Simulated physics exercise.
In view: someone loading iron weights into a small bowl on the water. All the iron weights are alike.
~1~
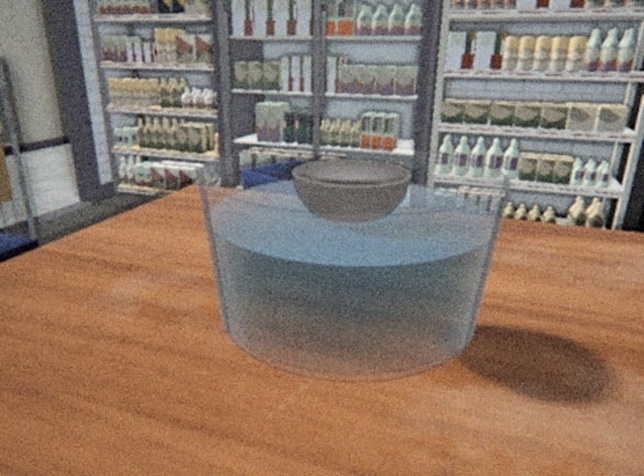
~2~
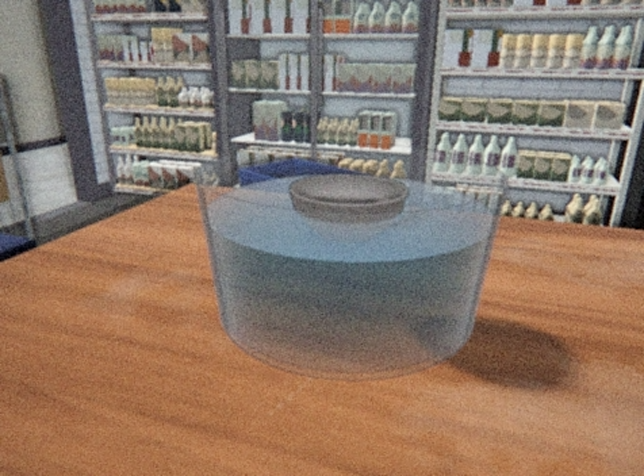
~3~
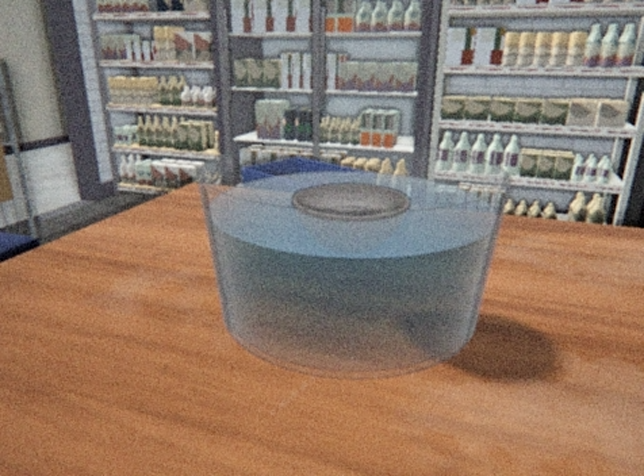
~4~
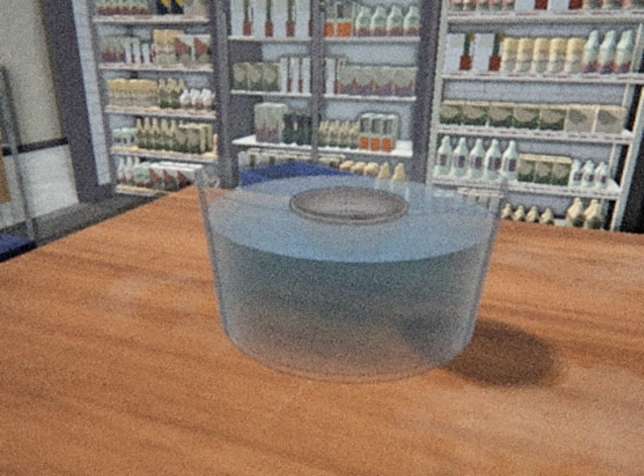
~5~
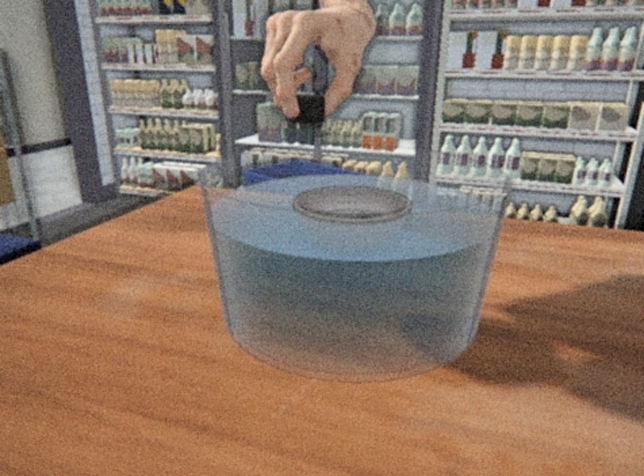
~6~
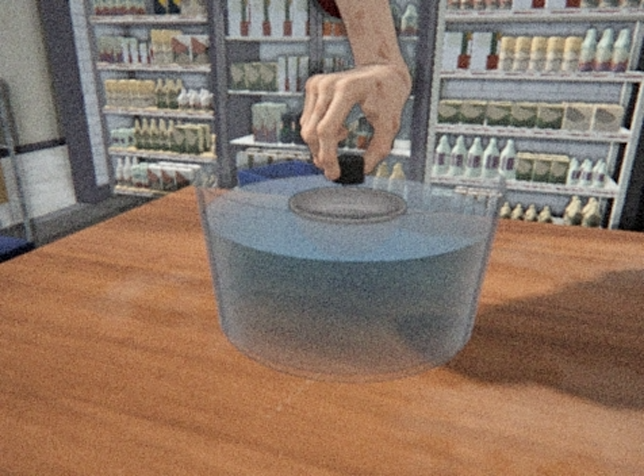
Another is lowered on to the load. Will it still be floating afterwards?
The small bowl goes under.
Next, the iron weight is in and the small bowl dips.
After that, water pours in over its edge.
Finally, the small bowl lies on the bottom with its load.
